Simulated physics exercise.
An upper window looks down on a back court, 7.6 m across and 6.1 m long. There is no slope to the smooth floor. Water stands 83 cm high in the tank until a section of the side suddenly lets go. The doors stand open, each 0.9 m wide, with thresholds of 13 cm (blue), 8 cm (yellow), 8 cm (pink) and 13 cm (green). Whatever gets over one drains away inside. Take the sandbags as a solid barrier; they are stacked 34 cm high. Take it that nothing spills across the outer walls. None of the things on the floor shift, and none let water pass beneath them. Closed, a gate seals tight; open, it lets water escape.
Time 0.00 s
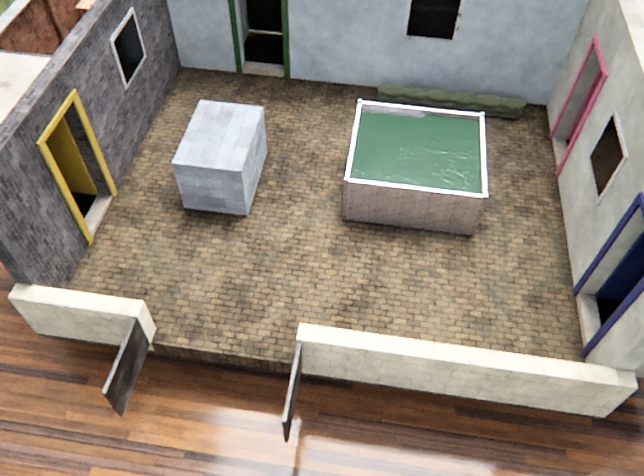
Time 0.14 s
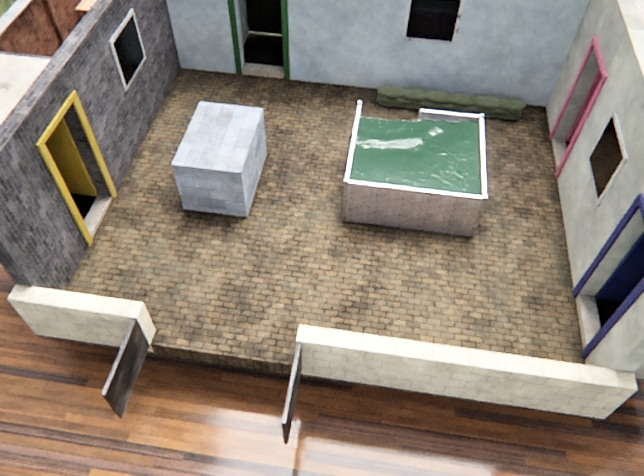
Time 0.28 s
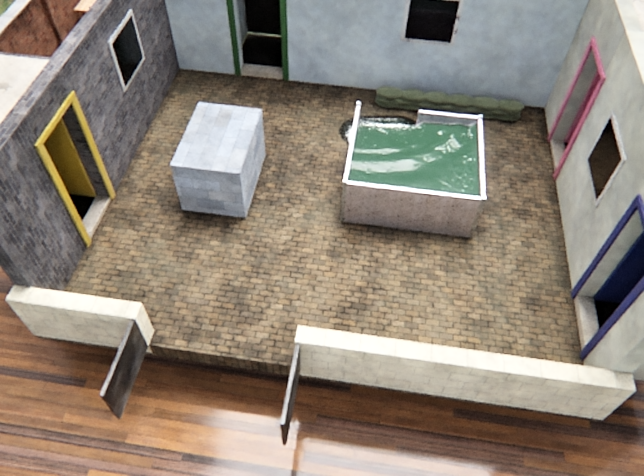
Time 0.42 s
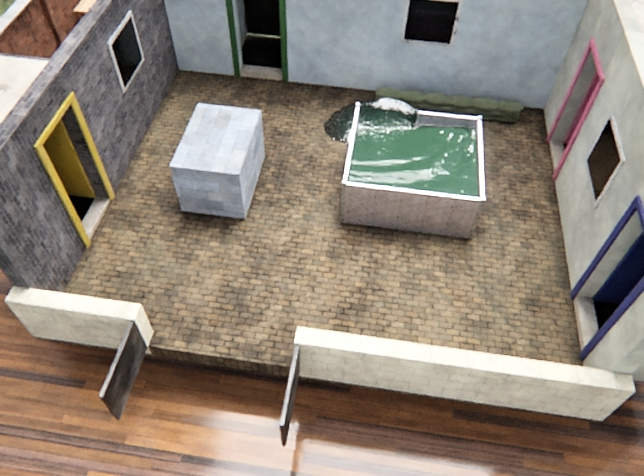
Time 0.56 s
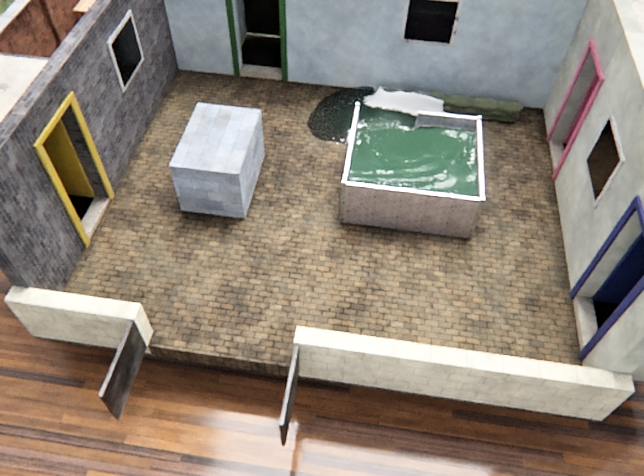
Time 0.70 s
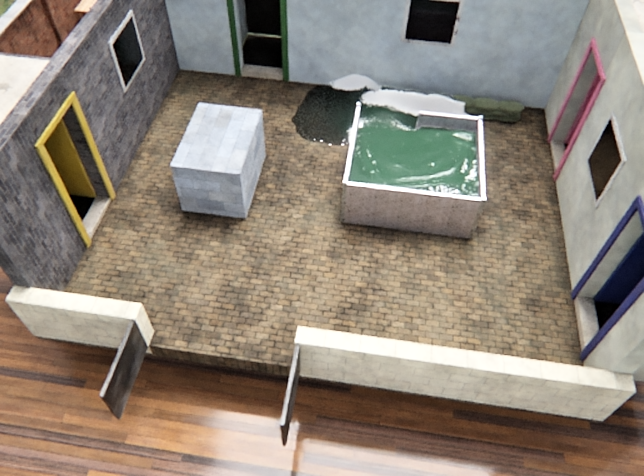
At the start, green water lies still in a white-rimmed tank beside a pale block in a walled, paved courtyard. The surface then ripples as water pours out at the tank's far side, and a dark, glossy puddle with pale patches spreads leftward across the paving behind it.
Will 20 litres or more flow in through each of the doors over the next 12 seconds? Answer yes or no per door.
Blue door: No, yellow door: No, pink door: Yes, green door: No.
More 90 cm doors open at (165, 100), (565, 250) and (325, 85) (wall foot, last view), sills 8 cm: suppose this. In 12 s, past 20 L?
First doorway gets there, second falls short, third gets there.
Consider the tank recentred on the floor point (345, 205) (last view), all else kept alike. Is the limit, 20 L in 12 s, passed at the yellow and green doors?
For the yellow door, the amount is acceptable; for the green door, the amount is too high.
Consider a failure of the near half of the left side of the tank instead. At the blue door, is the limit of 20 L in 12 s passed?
So for blue: No.
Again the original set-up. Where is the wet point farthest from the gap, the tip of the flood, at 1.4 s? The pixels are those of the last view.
About (229, 79) in the last view.
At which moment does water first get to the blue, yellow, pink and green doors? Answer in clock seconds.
Blue: 3.4 s; yellow: 3.2 s; pink: 1.4 s; green: 1.1 s.
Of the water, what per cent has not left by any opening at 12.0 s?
About 84 per cent.
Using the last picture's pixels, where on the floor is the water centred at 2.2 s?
At about (382, 152).
After 1.4 s water covers 20 % of the floor and is deepest (55 cm) near (390, 113); blue door not reached, yellow door not reached, pink door 5 cm at the sill, 0 L in, green door 12 cm at the sill, 0 L in.
After 2.2 s water covers 30 % of the floor and is deepest (42 cm) near (390, 113); blue door not reached, yellow door not reached, pink door 20 cm at the sill, 34 L in, green door 15 cm at the sill, 1 L in.
After 3.5 s water covers 45 % of the floor and is deepest (31 cm) near (390, 113); blue door 2 cm at the sill, 0 L in, yellow door 5 cm at the sill, 0 L in, pink door 16 cm at the sill, 117 L in, green door 11 cm at the sill, 3 L in.
After 7.0 s water covers 80 % of the floor and is deepest (20 cm) near (58, 305); blue door 5 cm at the sill, 0 L in, yellow door 9 cm at the sill, 0 L in, pink door 12 cm at the sill, 192 L in, green door 6 cm at the sill, 4 L in.
After 12.0 s water covers 95 % of the floor and is deepest (12 cm) near (568, 274); blue door 10 cm at the sill, 0 L in, yellow door 7 cm at the sill, 1 L in, pink door 6 cm at the sill, 199 L in, green door 5 cm at the sill, 4 L in.
